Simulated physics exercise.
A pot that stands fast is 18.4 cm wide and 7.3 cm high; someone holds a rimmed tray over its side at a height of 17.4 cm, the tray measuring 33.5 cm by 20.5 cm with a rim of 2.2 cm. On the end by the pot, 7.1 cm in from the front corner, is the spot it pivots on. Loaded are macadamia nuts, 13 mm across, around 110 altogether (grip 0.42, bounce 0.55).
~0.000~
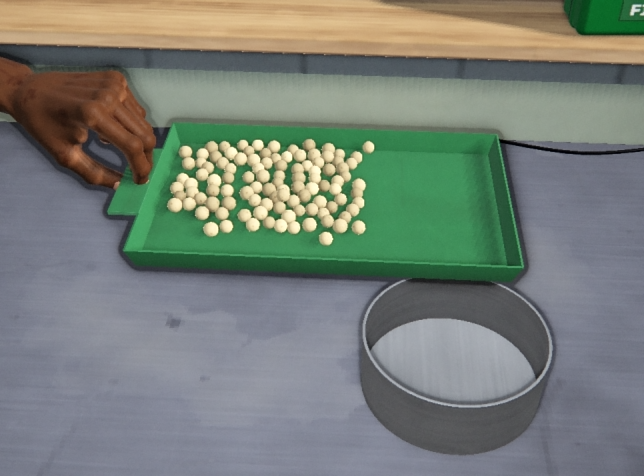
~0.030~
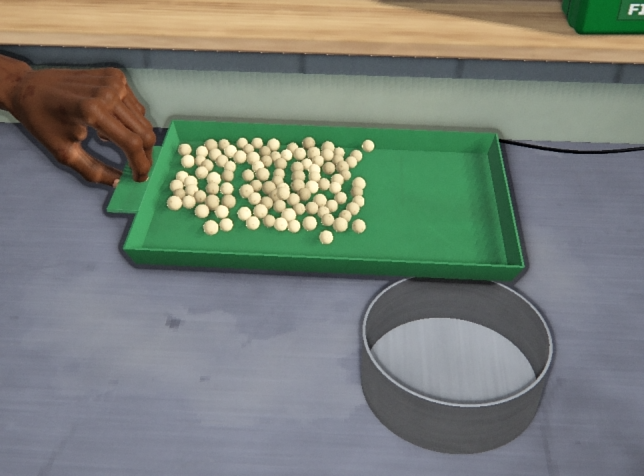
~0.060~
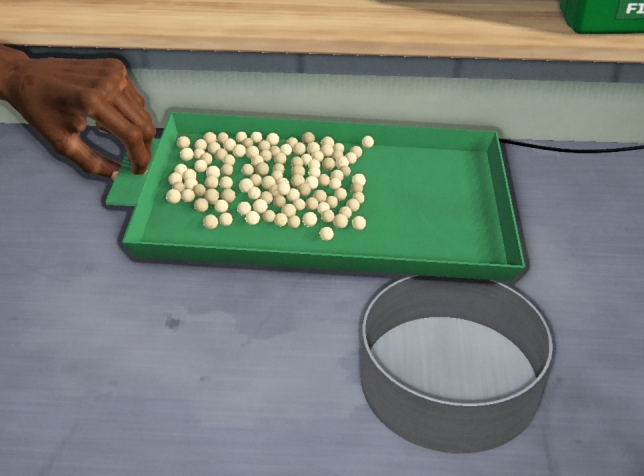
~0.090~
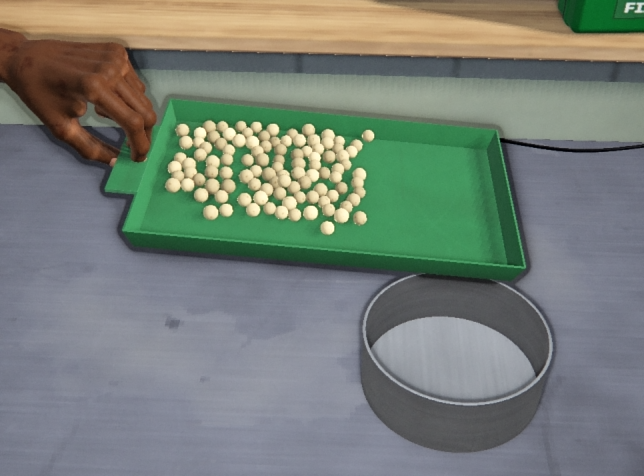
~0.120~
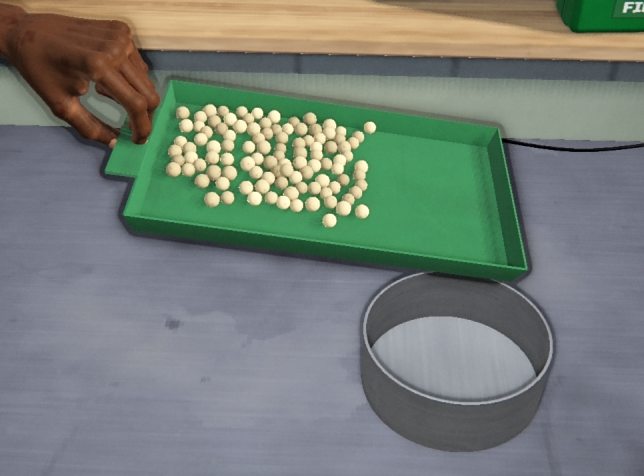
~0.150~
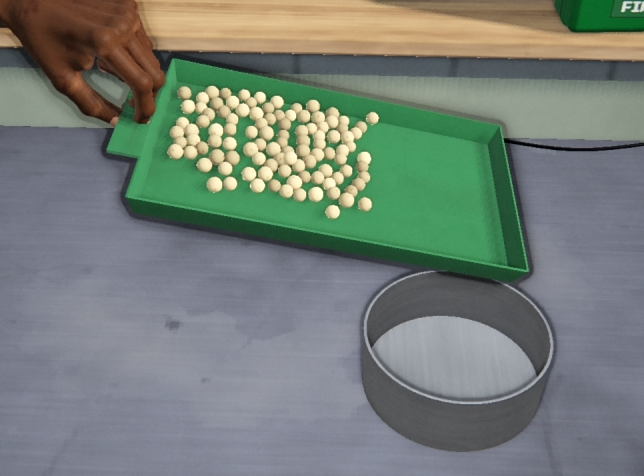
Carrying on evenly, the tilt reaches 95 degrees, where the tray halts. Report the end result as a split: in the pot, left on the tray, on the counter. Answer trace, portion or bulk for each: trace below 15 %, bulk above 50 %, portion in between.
Pot: Portion. Tray: Trace. Counter: Bulk.
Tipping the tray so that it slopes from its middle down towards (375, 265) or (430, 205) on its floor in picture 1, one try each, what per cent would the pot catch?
Approximately 60 percent, then 0 percent.
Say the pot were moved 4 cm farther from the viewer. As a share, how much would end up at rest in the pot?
In that case about 5 percent would end up there.
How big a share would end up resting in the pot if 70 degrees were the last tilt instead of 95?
You'd end up with some 15 % in the pot.
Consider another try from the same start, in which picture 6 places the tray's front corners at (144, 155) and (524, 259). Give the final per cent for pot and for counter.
Final per cent - pot 0, counter 100.
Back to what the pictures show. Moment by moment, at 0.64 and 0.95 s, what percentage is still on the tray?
About 65, 0.
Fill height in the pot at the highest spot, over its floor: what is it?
Around 1.5 cm above the floor.
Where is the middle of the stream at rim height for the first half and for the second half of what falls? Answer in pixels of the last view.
At roughly (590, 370) first, later on at (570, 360).
After 0.44 s, tilt 53 degrees; the tray holds 100 %, the pot 0 %.
After 0.64 s, tilt 81 degrees; the tray holds 65 %, the pot 0 %.
After 0.95 s, tilt 95 degrees; the tray holds 0 %, the pot 20 %.
At rest (1.9 s), pot 25 %, tray 0 %, counter 75 %.
